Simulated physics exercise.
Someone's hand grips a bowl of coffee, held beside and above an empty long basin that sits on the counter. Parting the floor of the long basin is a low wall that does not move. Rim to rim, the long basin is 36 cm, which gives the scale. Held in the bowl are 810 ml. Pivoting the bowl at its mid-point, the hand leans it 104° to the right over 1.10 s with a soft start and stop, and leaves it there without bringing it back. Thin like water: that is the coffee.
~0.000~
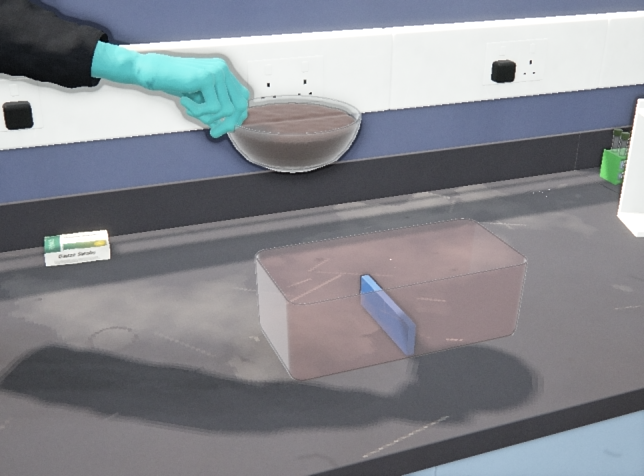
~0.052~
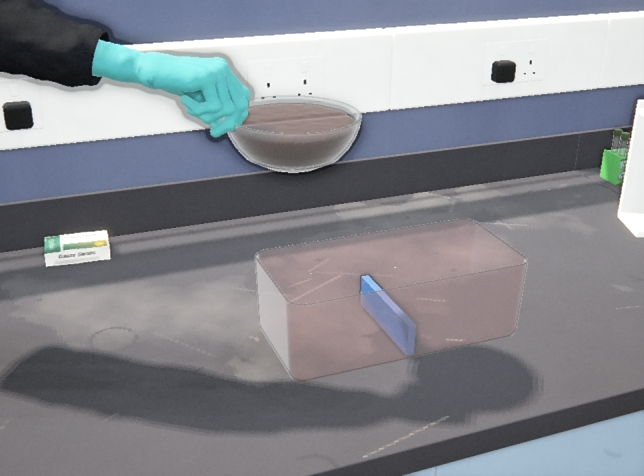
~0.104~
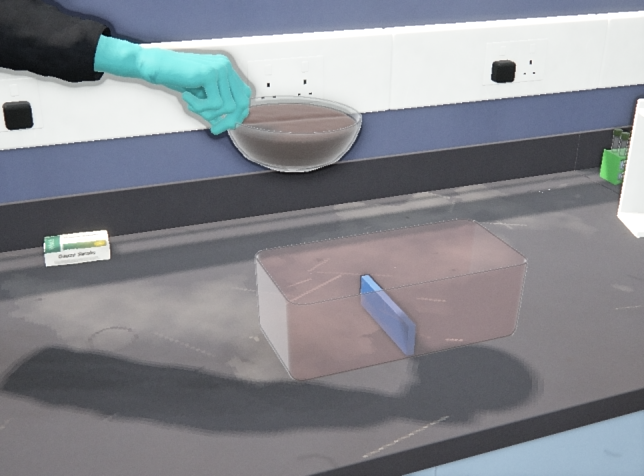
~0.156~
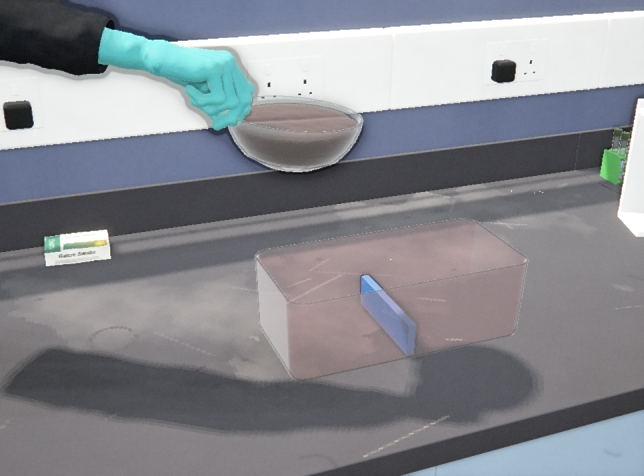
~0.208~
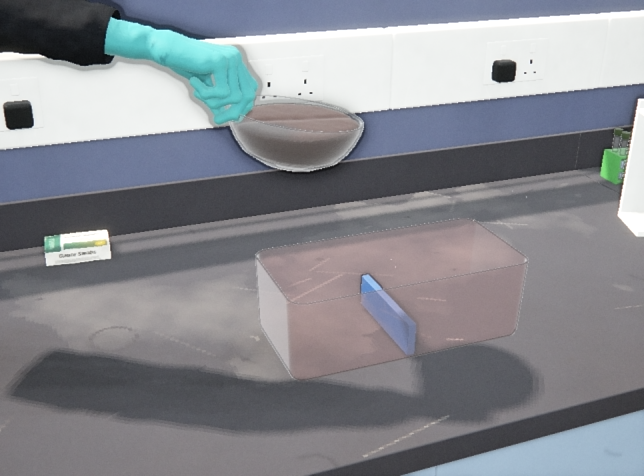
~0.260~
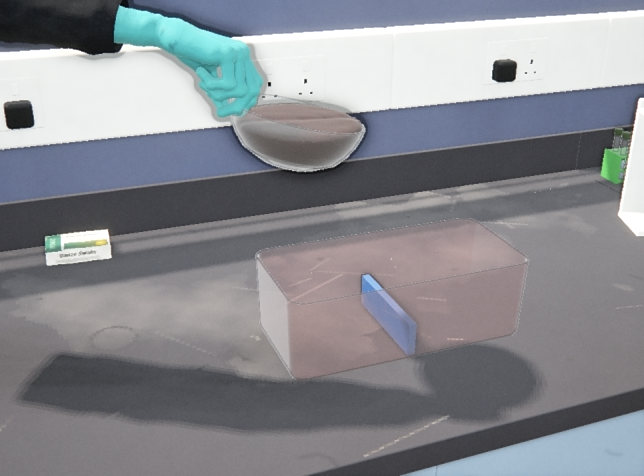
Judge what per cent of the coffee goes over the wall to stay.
66 percent, roughly.
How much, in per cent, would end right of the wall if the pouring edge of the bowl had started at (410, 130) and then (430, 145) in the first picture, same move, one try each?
About 95 %, then about 95 %.
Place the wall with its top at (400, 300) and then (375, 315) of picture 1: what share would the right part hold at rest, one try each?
I'd say 45 percent on the first go, 70 percent on the next.
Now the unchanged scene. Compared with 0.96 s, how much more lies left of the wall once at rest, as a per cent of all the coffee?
Around 4 in a hundred.
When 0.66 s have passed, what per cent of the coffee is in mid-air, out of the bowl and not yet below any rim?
Roughly 48 percent.
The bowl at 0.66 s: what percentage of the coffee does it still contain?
Some 26 % of it is still there.
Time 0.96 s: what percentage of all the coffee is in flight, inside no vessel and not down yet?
Something like 5 per cent is in the air then.
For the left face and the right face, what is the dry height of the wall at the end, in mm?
About 40 mm on the left, about 32 mm on the right.
Then, 0.66 s in, the tilt is 68° and 26 per cent is still to pour, 4 is left of the wall and 22 right of it.
Then, 0.96 s in, the tilt is 100° and 0 per cent is still to pour, 28 is left of the wall and 66 right of it.
Then, 1.26 s in, the tilt is 104° and 0 per cent is still to pour, 32 is left of the wall and 66 right of it.
Then, 1.60 s in, the tilt is 104° and 0 per cent is still to pour, 32 is left of the wall and 66 right of it.
Finally, 32 per cent lies left of the wall, 66 right of it and 1 outside.
